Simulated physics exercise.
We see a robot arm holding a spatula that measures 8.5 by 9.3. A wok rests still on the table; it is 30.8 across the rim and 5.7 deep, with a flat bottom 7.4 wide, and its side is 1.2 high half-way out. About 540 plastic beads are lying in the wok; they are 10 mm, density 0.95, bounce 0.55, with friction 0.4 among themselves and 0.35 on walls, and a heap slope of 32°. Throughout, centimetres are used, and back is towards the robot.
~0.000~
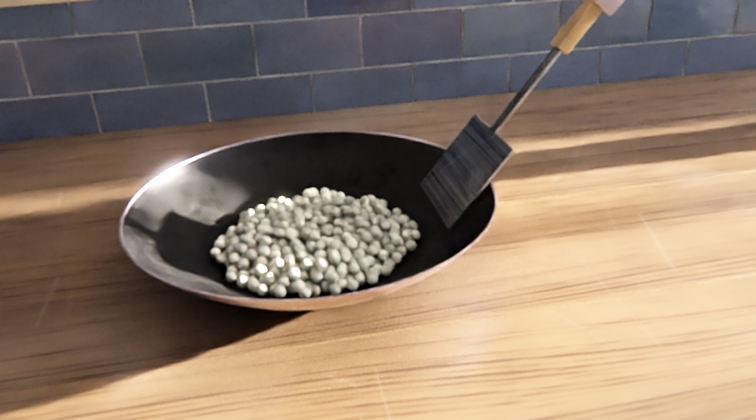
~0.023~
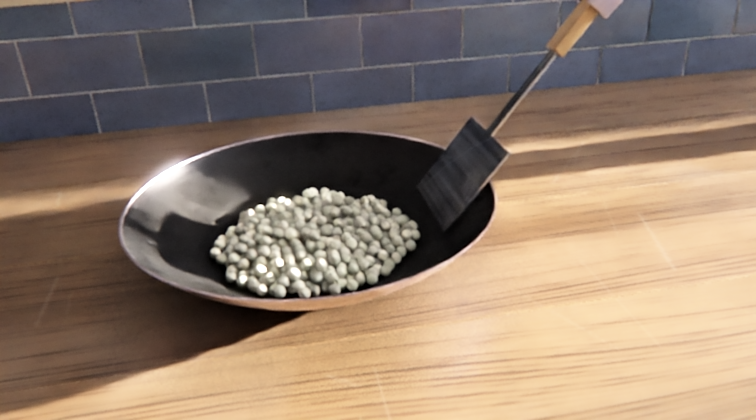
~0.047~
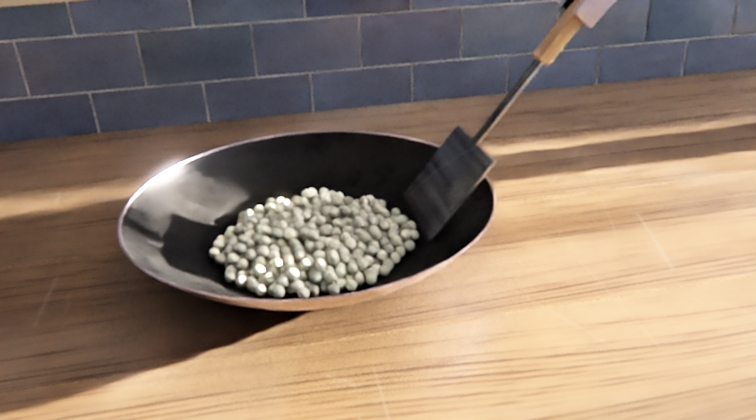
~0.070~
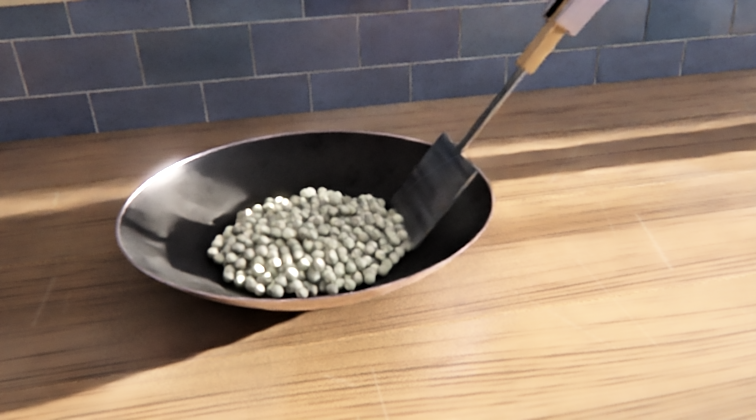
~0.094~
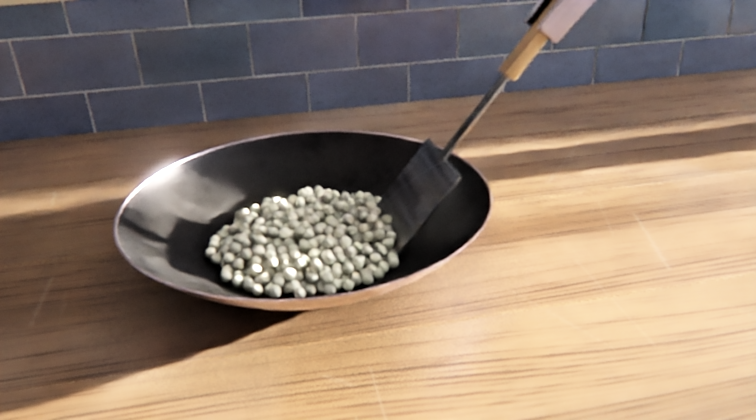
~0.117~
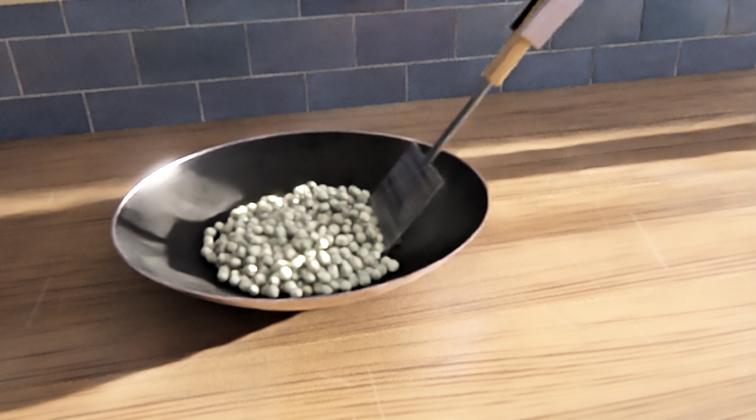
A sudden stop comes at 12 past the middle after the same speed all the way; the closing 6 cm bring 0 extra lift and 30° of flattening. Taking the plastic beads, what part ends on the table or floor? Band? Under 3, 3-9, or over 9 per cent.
Over 9 per cent.
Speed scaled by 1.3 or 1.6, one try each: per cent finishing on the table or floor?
Roughly 30 per cent on the first try and 35 per cent on the second.
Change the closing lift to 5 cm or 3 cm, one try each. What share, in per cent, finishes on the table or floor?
Result, in order: Approx. 15 % and 25 %.
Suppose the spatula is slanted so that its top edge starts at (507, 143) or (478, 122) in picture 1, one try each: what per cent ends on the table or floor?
I'd say near 25 per cent for the first and near 25 per cent for the second.
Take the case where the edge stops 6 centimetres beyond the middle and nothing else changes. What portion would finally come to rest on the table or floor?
That would give close to 0 per cent.
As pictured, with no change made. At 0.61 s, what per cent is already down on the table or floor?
It is near 20 percent.
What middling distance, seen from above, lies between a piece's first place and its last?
About 6 cm.
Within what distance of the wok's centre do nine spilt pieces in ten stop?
Roughly 35 cm.
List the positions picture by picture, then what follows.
The first frame shows the spatula top edge at (494, 131), sloping 51°; upper third of the load around (317, 229), from x 215 to 415, top at y 190; 538 in the wok.
The second frame shows the spatula top edge at (490, 133), sloping 51°; upper third of the load around (317, 229), from x 215 to 415, top at y 190.
The third frame shows the spatula top edge at (476, 142), sloping 51°; upper third of the load around (316, 229), from x 215 to 415, top at y 190.
The fourth frame shows the spatula top edge at (460, 149), sloping 51°; upper third of the load around (314, 229), from x 215 to 405, top at y 190.
The fifth frame shows the spatula top edge at (444, 156), sloping 51°; upper third of the load around (311, 227), from x 210 to 400, top at y 190.
The sixth frame shows the spatula top edge at (427, 161), sloping 51°; upper third of the load around (306, 227), from x 205 to 395, top at y 185; 538 in the wok.
After 0.24 s, sloping 51°, highest piece 4 above the table; 538 in the wok.
After 0.36 s, sloping 43°, highest piece 7 above the table; 538 in the wok.
After 0.61 s, sloping 21°, highest piece 7 above the table; 417 in the wok, 118 on the table or floor, 3 on the blade or in flight.
After 1.66 s, sloping 21°, highest piece 7 above the table; 416 in the wok, 122 on the table or floor.
In the end, 416 in the wok, 122 on the table or floor. That is 23 % on the table or floor.
